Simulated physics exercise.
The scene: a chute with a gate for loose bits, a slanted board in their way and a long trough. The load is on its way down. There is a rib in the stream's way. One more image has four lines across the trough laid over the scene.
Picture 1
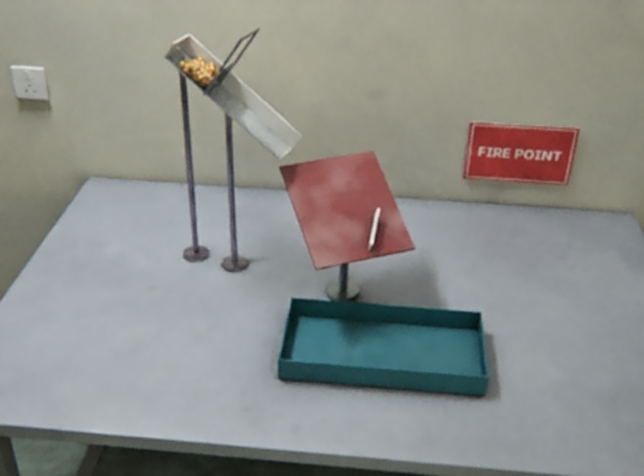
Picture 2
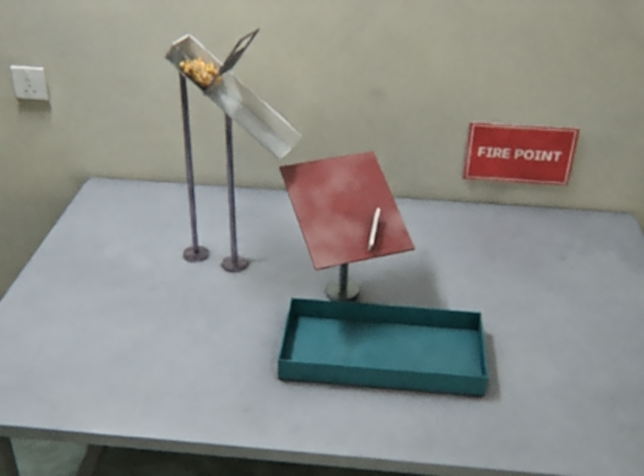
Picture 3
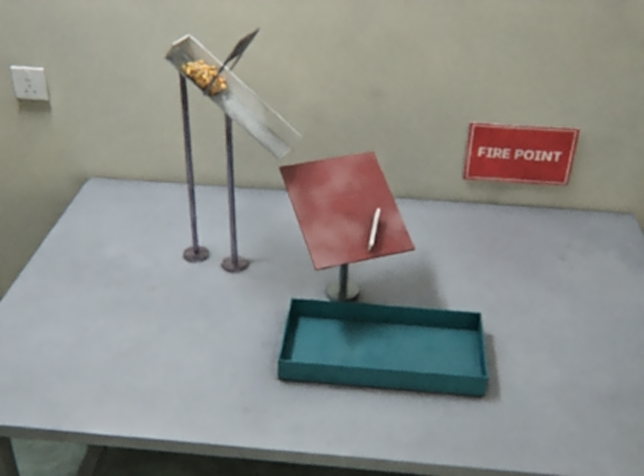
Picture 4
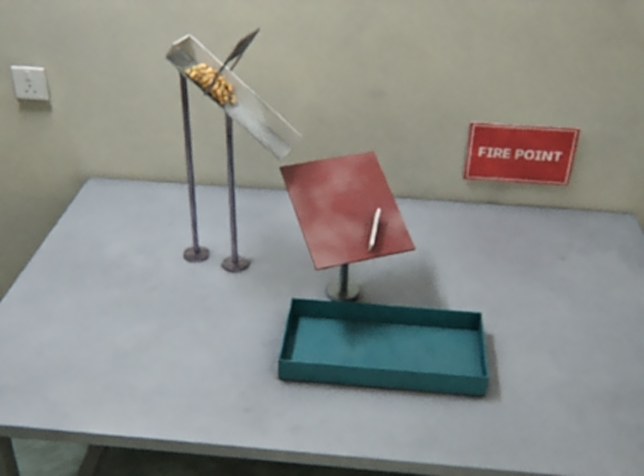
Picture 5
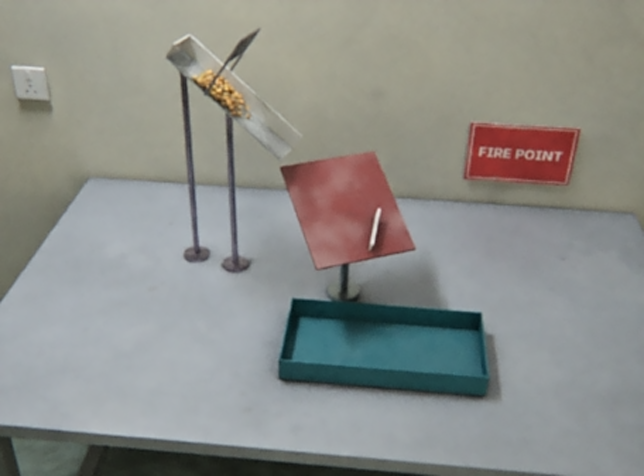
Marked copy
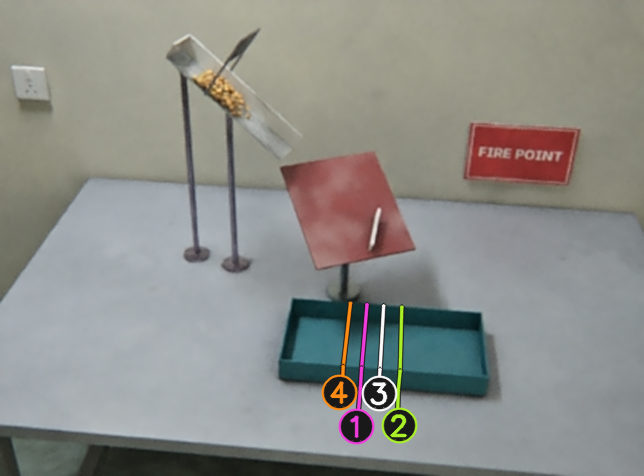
Small golden bits sliding slowly down a tilted chute as its gate opens, above a slanted red board and an empty teal tray.
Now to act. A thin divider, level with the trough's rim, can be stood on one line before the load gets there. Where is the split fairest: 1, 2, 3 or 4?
Use line 1.
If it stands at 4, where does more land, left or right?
More lands on the right.
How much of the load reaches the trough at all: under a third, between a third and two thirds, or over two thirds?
Over two thirds.
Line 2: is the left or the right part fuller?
More lands on the left.
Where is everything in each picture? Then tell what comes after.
In the first frame, load behind the gate at (206, 73), dried chickpeas; lip of the chute at (286, 154), sloping gently.
In the second frame, middle of the board at (346, 207), tilted fairly steeply; middle of its low edge at (367, 259); of its high edge at (327, 158).
In the third frame, front corners of the trough at (278, 360) and (488, 377), empty; front of the load at (223, 87).
In the fourth frame, middle of the load at (213, 81); its front at (233, 102), about a quarter of the way to the lip; rib from (379, 209) to (372, 245).
In the fifth frame, middle of the load at (222, 88); its front at (249, 116), about half of the way to the lip.
On the marked copy, line 1 crosses the front rim at (361, 367); line 2 crosses the front rim at (400, 370); line 3 crosses the front rim at (380, 368); line 4 crosses the front rim at (343, 365).
For line 1, of what is caught, about half on the left of the divider, about half on the right.
For line 2, of what is caught, nearly all on the left of the divider, a stray few on the right.
For line 3, of what is caught, nearly all on the left of the divider, a small part on the right.
For line 4, of what is caught, none on the left of the divider, all on the right.
